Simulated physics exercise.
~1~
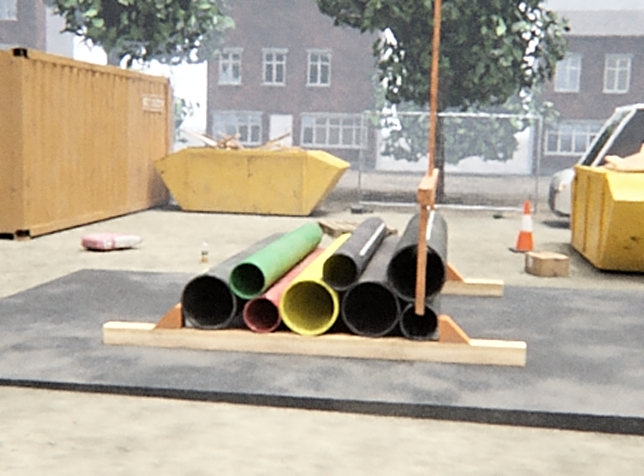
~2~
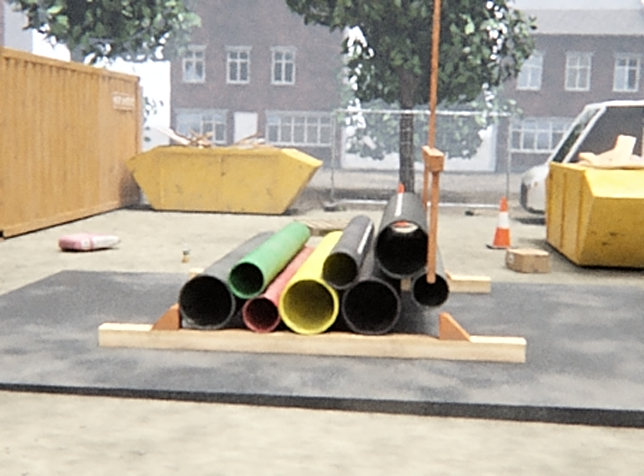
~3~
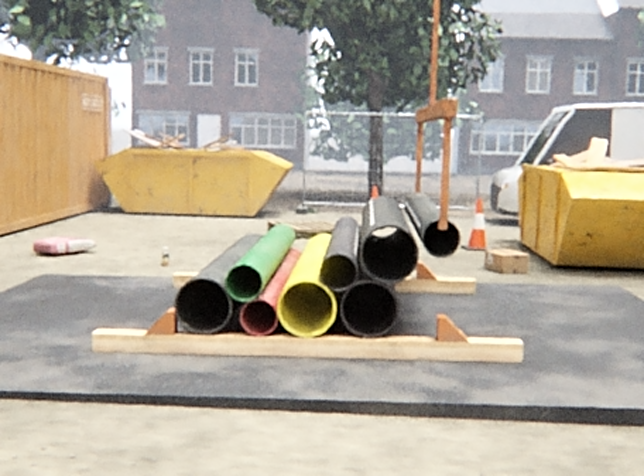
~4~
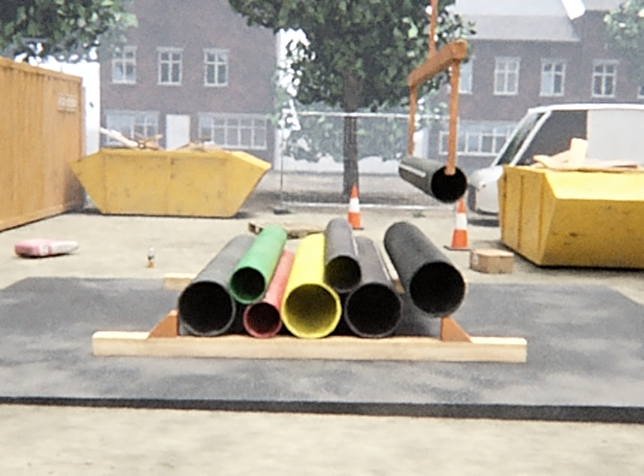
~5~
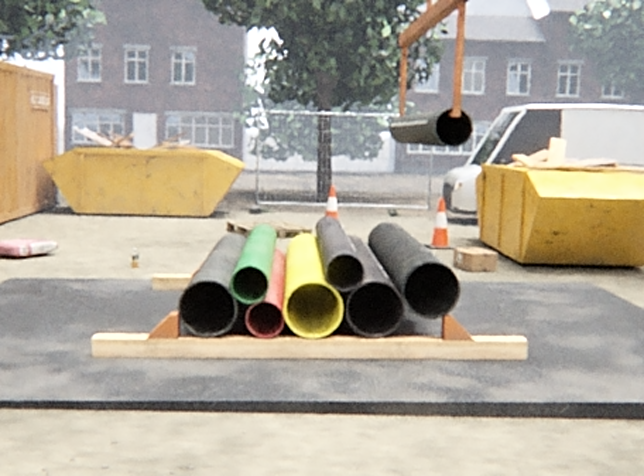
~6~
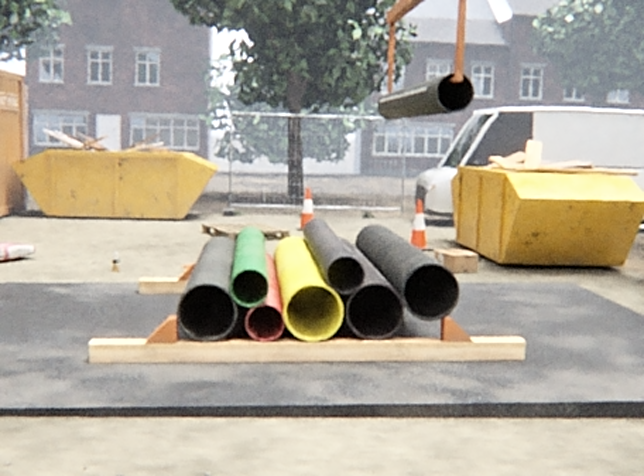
The clip opens on a stack of hollow pipes, mostly black with one green, one red and one yellow, resting on wooden bearers between orange wedges in a yard with yellow skips. An orange lifting frame draws the small black pipe out from the lower right, and the large black pipe above it shifts left. The hooked pipe swings round as it climbs clear. The large pipe then drops down to the right, coming to rest by the right wedge. As the view drifts sideways, the lifted pipe hangs high above the stack, while the coloured pipes remain in place.
